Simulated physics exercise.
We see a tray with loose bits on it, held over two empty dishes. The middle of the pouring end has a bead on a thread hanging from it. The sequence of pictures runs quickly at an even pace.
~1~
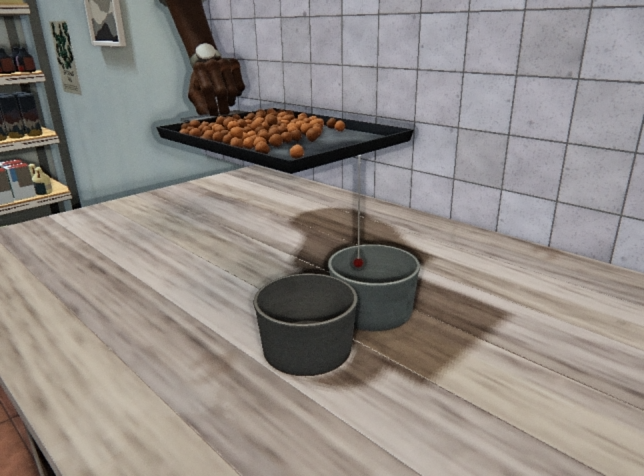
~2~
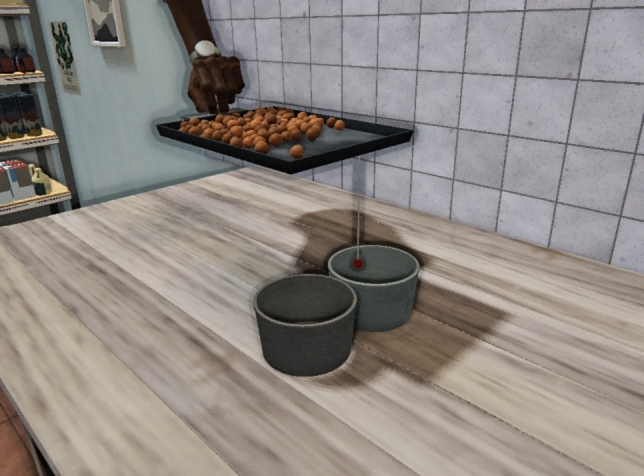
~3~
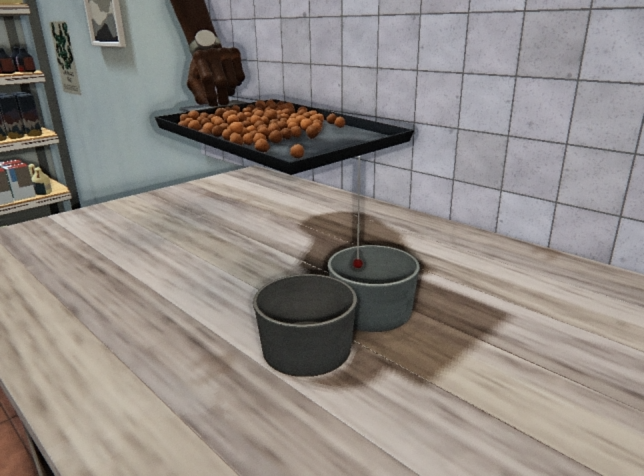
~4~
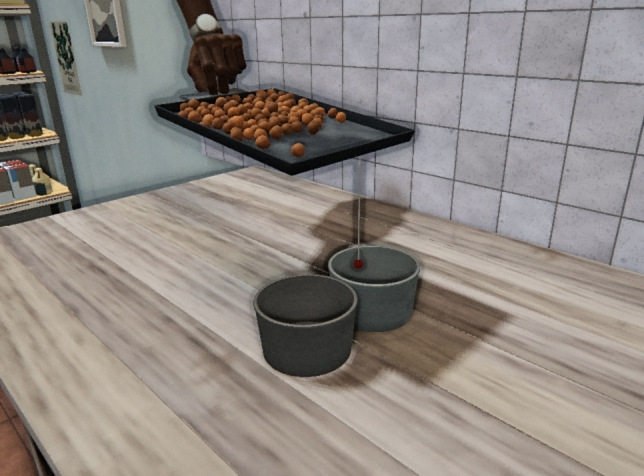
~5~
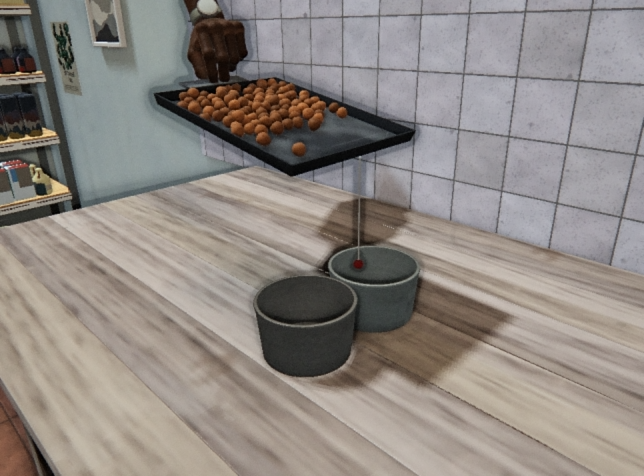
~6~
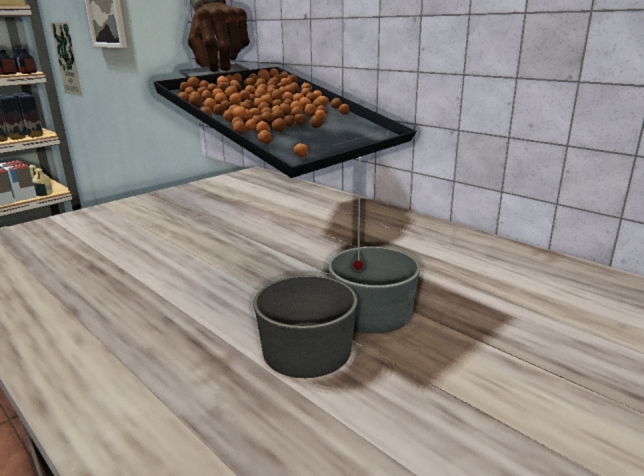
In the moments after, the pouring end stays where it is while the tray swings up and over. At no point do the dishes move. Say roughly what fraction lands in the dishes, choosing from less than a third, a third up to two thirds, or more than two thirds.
I would say less than a third.
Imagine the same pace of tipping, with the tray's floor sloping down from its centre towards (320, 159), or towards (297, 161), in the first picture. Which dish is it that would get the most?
Case 1 - the one at left; case 2 - the one at left.
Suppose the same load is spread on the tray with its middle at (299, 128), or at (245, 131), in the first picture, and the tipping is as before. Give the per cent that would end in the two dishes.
Share in order: Roughly 20 %, 20 %.
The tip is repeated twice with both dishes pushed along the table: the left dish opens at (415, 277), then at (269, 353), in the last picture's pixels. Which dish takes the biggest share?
The one on the left side, then the one on the right side.
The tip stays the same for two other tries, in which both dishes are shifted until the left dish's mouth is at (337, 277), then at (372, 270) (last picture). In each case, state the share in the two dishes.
About 0% on the first try and 10% on the second.
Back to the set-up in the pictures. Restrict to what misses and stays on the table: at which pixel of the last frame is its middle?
Approximate centre, last frame: (426, 379).
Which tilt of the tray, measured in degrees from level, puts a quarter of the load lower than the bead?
Reading: Some 95°.
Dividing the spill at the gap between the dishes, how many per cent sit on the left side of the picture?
10 %, roughly.
Soon after the last picture, tray tipped steeply; most on the tray; a small part outside both; a stray few in the air.
A little later, tray tipped right over; about a quarter on the tray; a stray few in the left dish; about a quarter outside both; about half in the air.
Later still, tray tipped past a quarter turn; a small part in the left dish; a stray few in the right dish; nearly all outside both.
At rest, tray tipped past a quarter turn; a small part in the left dish; a stray few in the right dish; nearly all outside both.
